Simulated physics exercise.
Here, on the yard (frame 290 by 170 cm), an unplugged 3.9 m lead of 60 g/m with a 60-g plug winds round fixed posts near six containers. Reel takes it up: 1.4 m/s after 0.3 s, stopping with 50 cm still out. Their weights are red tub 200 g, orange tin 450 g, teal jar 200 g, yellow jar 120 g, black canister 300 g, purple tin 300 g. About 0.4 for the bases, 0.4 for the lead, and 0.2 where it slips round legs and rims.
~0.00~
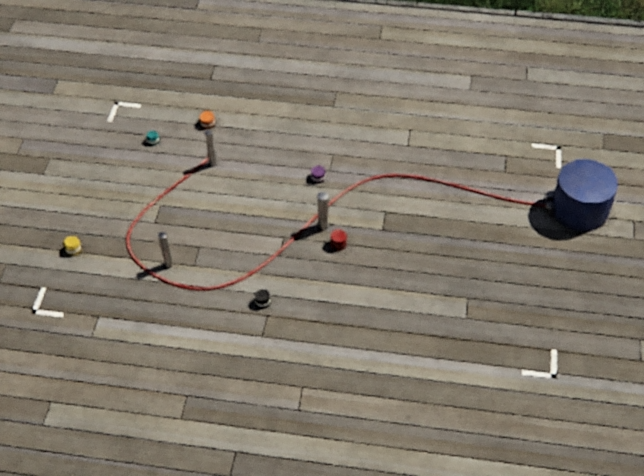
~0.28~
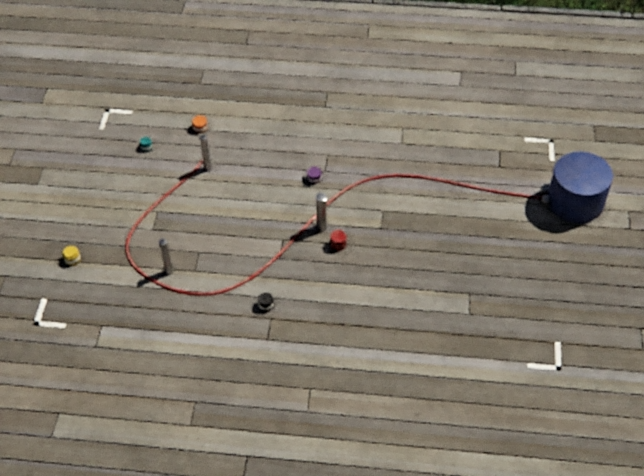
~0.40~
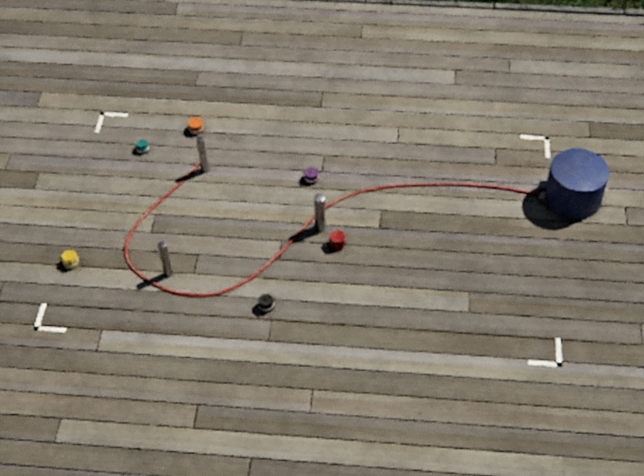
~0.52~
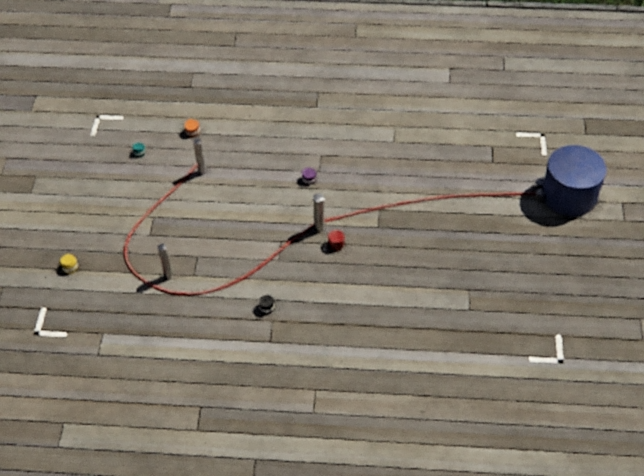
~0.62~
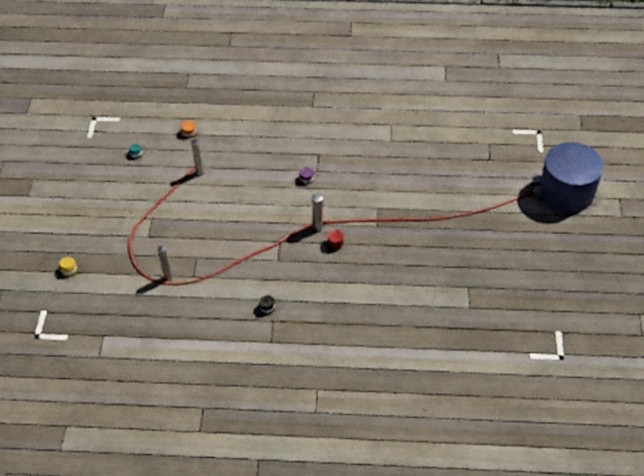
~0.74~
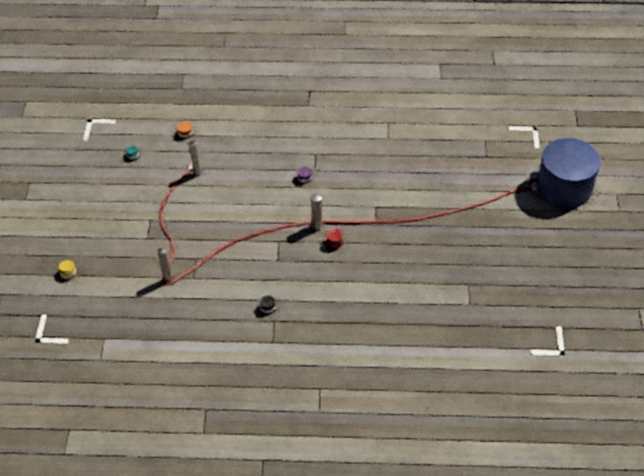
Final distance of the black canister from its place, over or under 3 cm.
My guess is it winds up displaced.
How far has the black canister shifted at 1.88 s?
Black canister: 60 cm.
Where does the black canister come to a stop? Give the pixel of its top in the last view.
You'll find it ending up somewhere near (387, 267).
By 1.3 s, plug at (170, 284); nothing else has moved.
By 1.9 s, plug at (314, 179); black canister 59 cm off its start.
By 2.5 s, plug at (420, 134); black canister 71 cm off its start at (387, 267).
By 3.0 s, plug at (531, 152); black canister 71 cm off its start.
By 3.8 s, plug at (531, 152); black canister 71 cm off its start at (387, 267).
